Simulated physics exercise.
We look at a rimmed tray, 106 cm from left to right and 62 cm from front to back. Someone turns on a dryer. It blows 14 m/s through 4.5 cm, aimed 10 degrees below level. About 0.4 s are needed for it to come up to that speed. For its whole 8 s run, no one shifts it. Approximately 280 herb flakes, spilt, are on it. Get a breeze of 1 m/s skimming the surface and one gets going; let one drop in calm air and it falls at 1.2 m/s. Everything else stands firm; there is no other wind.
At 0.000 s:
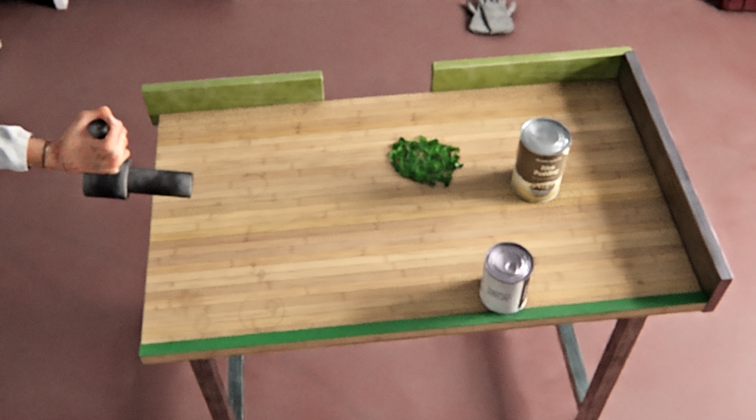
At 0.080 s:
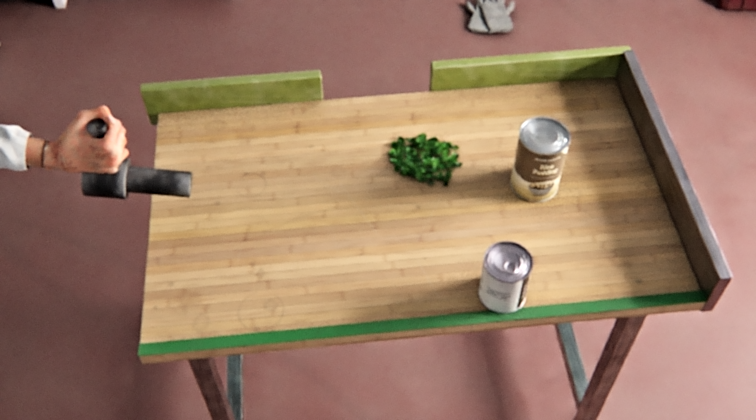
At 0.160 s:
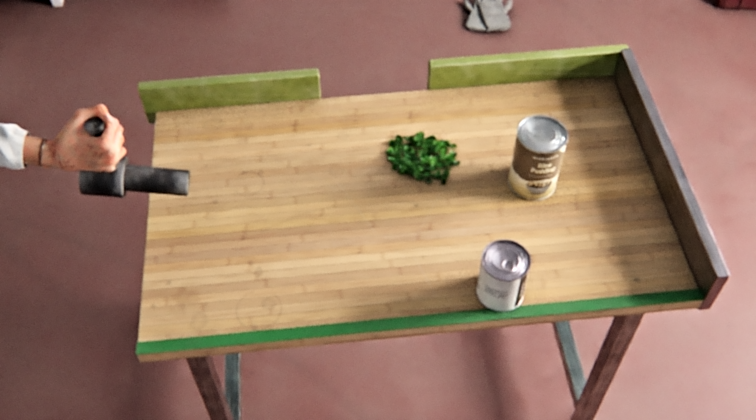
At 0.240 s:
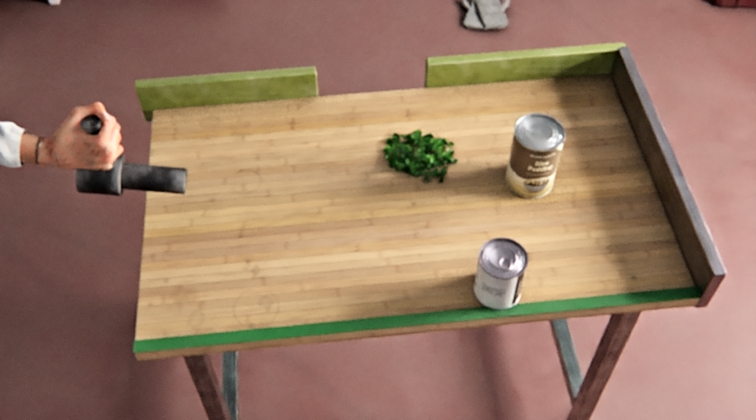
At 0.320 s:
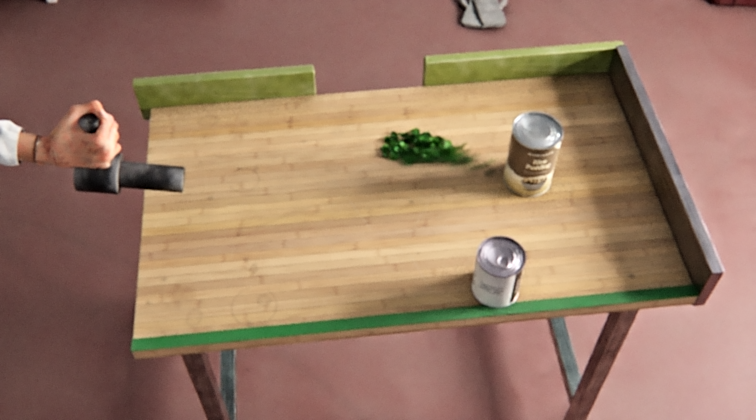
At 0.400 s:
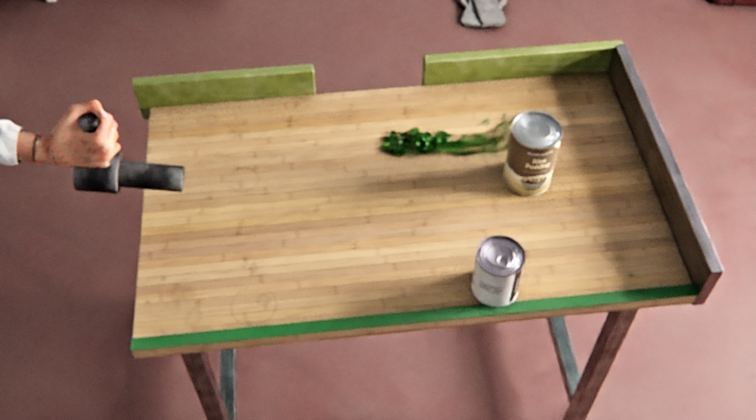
A wooden tabletop above a reddish floor is seen from high up at an angle, with green strips at back and front and a dark rim on the right. A hand at left holds a black blower toward a green herb pile near the centre, with a brown-labelled tin and a paler tin to its right. The view drifts very slightly, then flakes stream rightward toward the brown-labelled tin, thinning the pile.
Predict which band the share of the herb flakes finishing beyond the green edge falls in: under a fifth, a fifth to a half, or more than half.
Chances are it's fewer than one fifth of them.
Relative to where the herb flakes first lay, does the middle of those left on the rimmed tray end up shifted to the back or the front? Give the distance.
Shift toward the far edge, approx. 20 cm.
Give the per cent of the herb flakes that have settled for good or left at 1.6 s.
The share is about 30 %.
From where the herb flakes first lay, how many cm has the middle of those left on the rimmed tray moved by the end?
45 cm.
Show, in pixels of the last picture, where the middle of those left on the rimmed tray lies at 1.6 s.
Roughly pixel (595, 72).
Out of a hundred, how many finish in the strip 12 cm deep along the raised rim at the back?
Roughly 100 per cent.
After 1.6 s the count stands so, 0 % are over the green edge; the middle of those still in play is near (595, 72).
After 2.6 s the count stands so, 0 % are over the green edge; the middle of those still in play is near (592, 69).
After 4.4 s the count stands so, 0 % are over the green edge; the middle of those still in play is near (577, 72).
After 8.0 s, at the end, 0 % are over the green edge; the middle of those still in play is near (569, 72).
